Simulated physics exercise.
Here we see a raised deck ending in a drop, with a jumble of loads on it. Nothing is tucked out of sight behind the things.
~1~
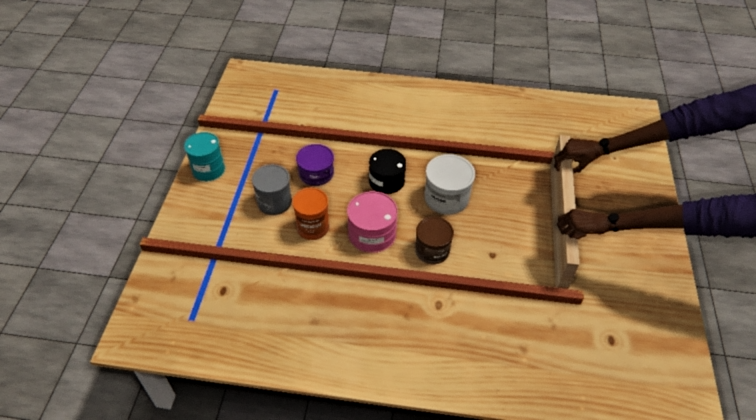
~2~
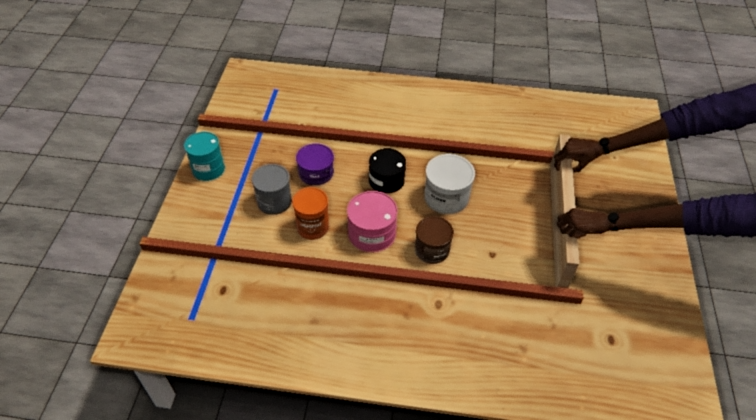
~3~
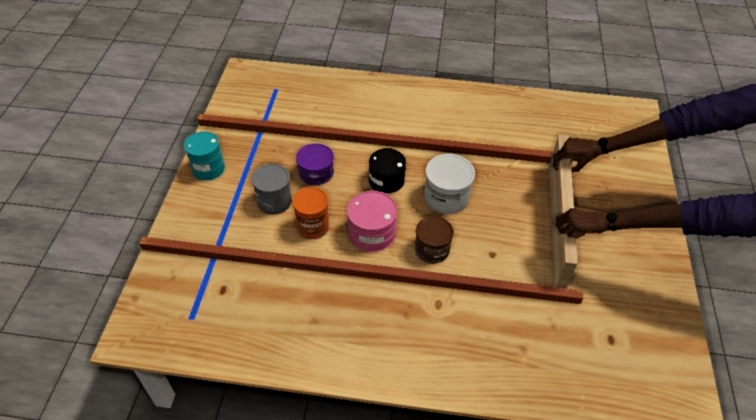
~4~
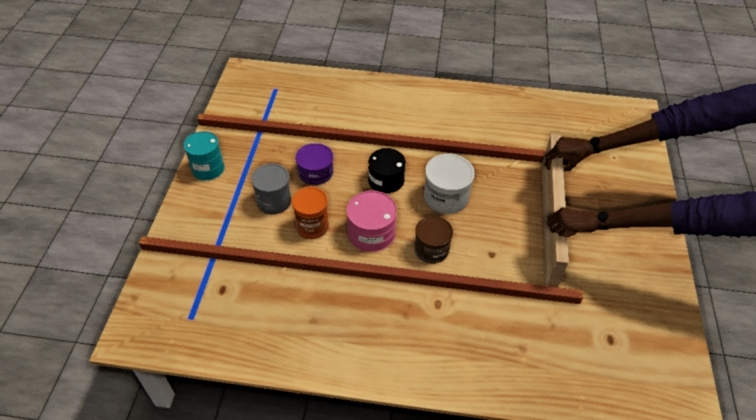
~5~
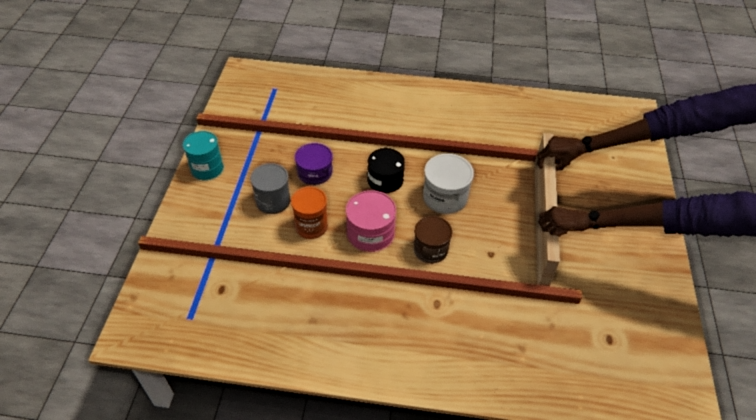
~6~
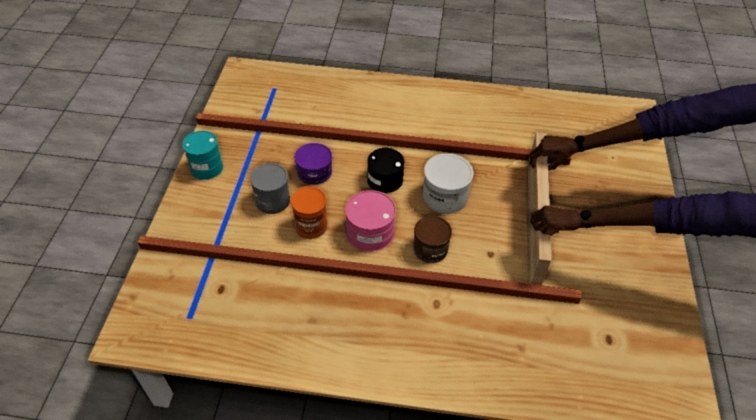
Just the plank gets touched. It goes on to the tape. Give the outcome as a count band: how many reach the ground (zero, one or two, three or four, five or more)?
Only a pair or a lone one falls.
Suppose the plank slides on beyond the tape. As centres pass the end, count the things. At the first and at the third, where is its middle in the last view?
Pixels in order: Roughly (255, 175), roughly (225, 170).
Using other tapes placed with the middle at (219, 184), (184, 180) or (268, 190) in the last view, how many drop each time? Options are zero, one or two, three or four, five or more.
Result per tape, in order - either three or four / five or over / none at all.
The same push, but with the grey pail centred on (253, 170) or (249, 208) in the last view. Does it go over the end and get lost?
In that order, it is not pushed off; is pushed off.
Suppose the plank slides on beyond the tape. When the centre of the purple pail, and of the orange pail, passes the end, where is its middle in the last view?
Around (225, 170) first and around (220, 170) second.
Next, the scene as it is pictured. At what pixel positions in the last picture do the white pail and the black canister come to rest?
Near (220, 157) and (236, 133).
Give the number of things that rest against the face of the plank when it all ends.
At rest, 3 are in contact.
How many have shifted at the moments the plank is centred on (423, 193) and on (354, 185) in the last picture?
The number moved is 4 and then 7.
Soon after, none off yet; turquoise canister at rest near (203, 155); grey pail at rest near (271, 189); purple pail at rest near (314, 164).
Then, none off yet; turquoise canister at rest near (203, 155); grey pail moved about its own width near (252, 179); purple pail moved about its own width near (284, 157).
At rest, the number that fall off is one or two; fallen, turquoise canister.
